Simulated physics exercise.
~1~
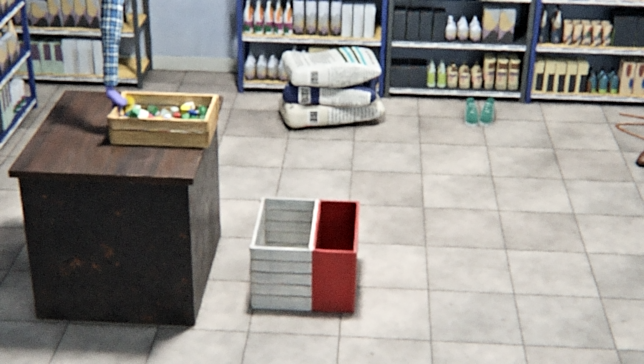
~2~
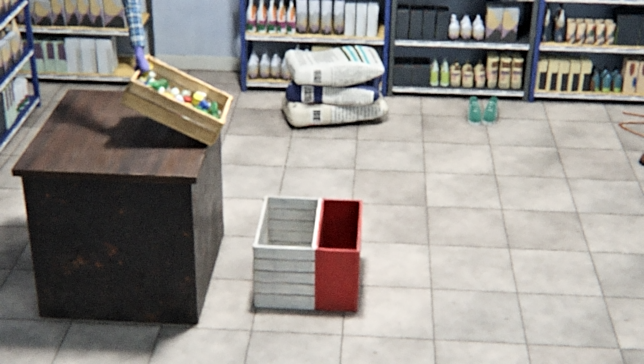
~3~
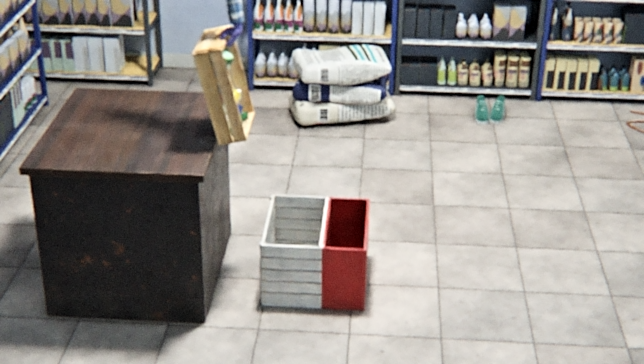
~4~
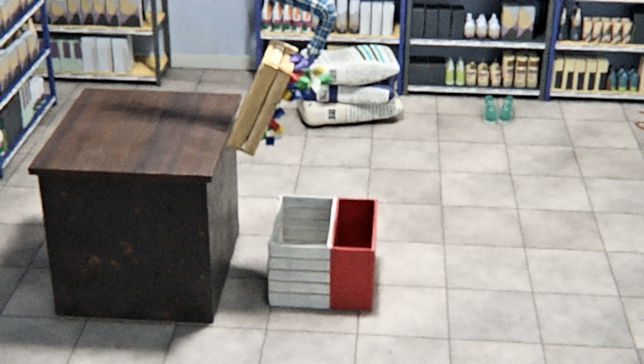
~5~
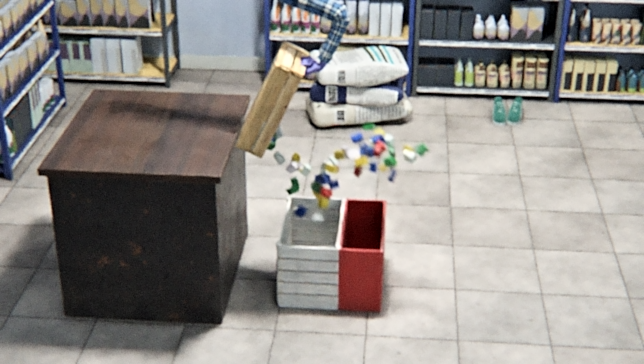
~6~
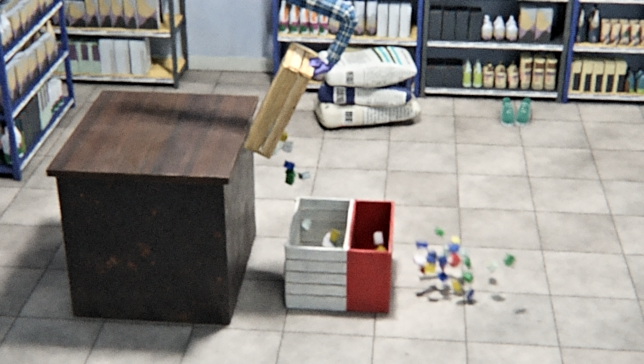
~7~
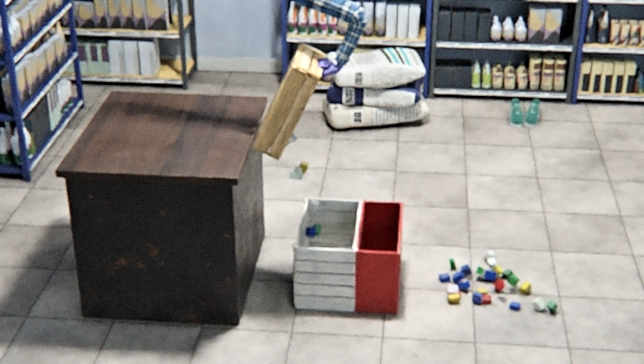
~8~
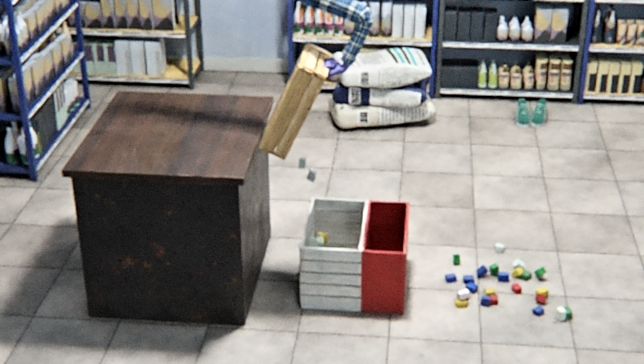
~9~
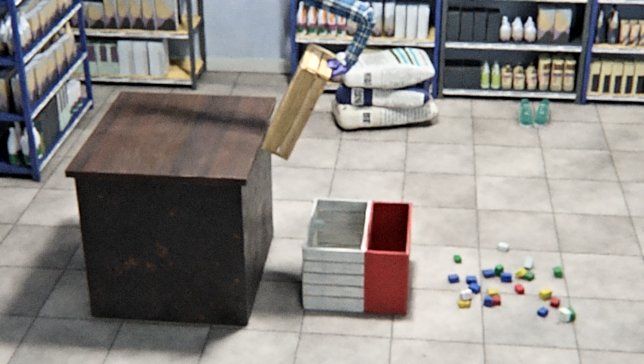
Colourful toy bricks tumbling from a wooden box tipped by a gloved hand, some landing in two tubs, others scattering across floor tiles.
